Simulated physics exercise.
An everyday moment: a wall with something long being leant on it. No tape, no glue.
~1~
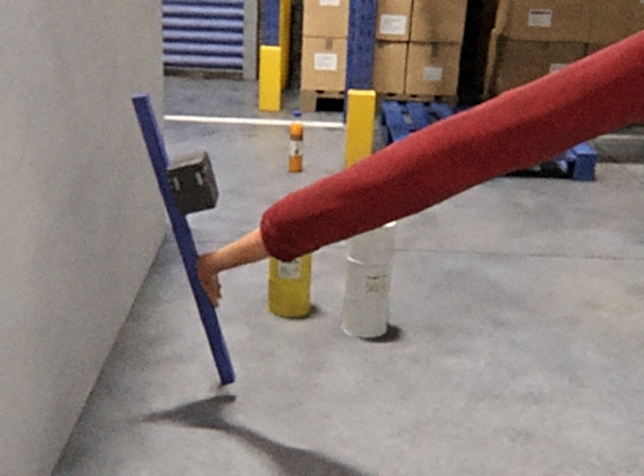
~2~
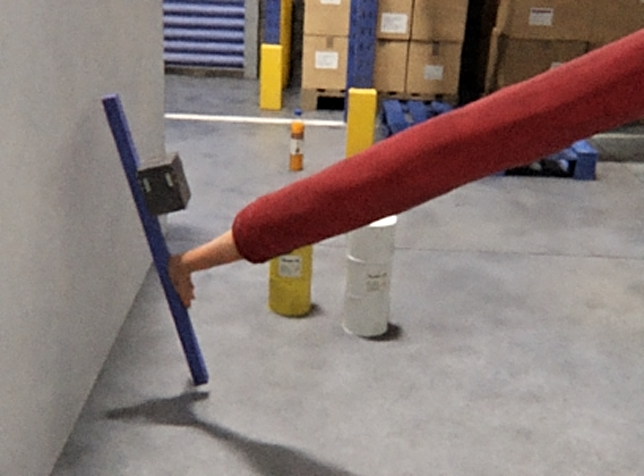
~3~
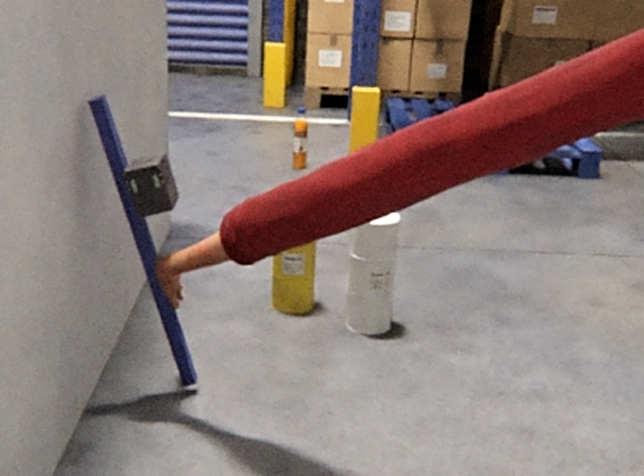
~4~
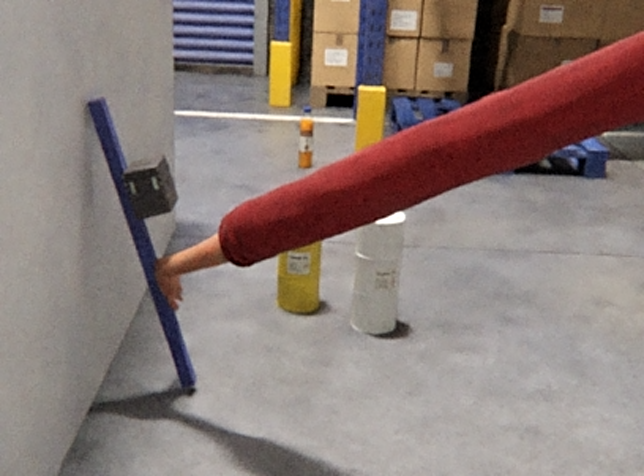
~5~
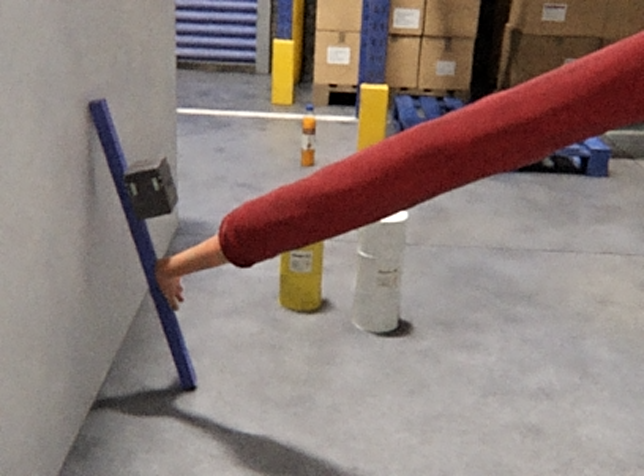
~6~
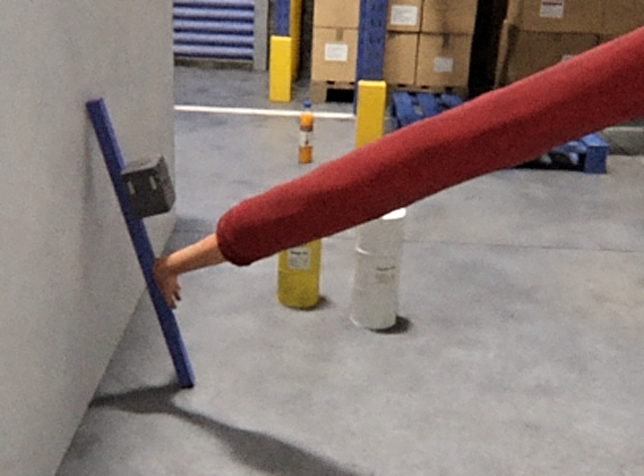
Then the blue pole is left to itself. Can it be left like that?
As it turns out, it holds.
Then, 0.30 s later than the last frame, all is still.
Then, 0.70 s later than the last frame, blue pole resting near (143, 250).
When it is over, all 3 as before. End places, in pixels of the last picture, blue pole near (143, 250). The pole remains leaning.
